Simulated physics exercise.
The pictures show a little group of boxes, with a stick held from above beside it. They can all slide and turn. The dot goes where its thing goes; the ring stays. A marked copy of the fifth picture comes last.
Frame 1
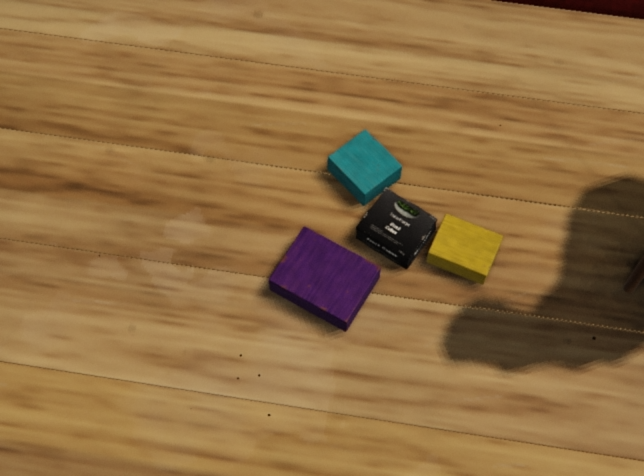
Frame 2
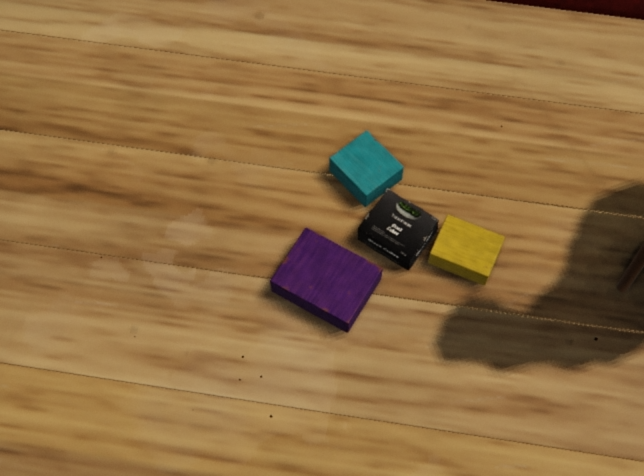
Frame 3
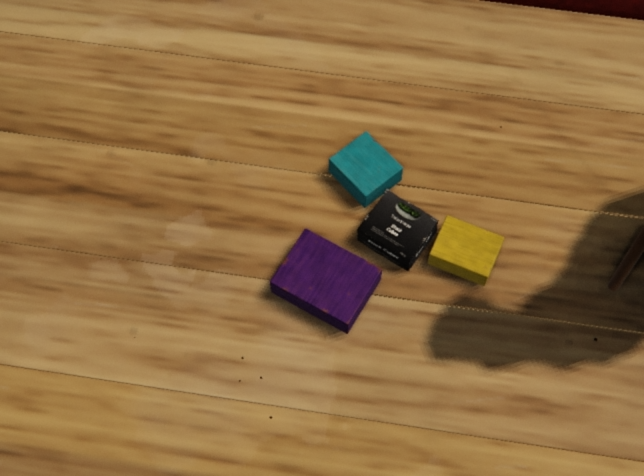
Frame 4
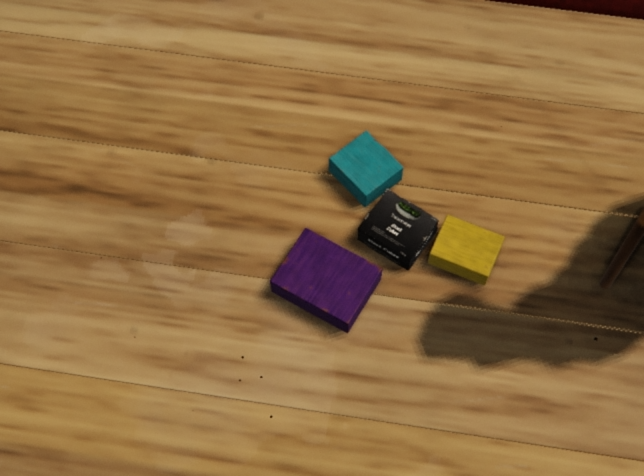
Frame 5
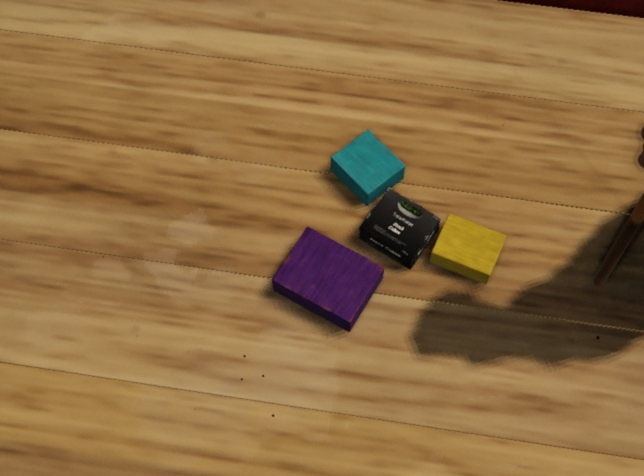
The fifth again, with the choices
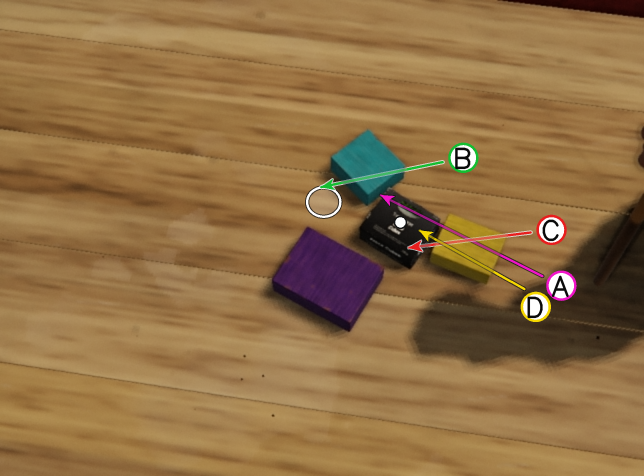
A stick and its dark shadow edged in from the right toward a small group of turquoise, black, yellow and purple boxes, which stayed practically still on the wooden surface.
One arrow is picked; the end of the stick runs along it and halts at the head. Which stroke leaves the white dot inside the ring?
Only D gets it there.
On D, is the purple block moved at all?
No.
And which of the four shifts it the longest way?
Stroke A.
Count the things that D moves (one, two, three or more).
It moves three or more.
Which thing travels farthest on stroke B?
It is the turquoise block.
On the marked copy, A from (543, 276) to (381, 195); B from (443, 162) to (321, 187); C from (531, 233) to (409, 248); D from (525, 289) to (420, 230); the ring at (324, 202); the white dot at (401, 222).
With D. Early on, foot of the stick (486, 268); black box (393, 227); yellow block (456, 242).
Further on, foot of the stick (447, 246); black box (351, 219); yellow block (415, 224).
At the end, foot of the stick (419, 231); black box (323, 210); yellow block (387, 211); the dot on the black box is in the ring.
As for the rest, A leaves the dotted thing at (287, 213); B leaves the dotted thing at (400, 228); C leaves the dotted thing at (376, 224).
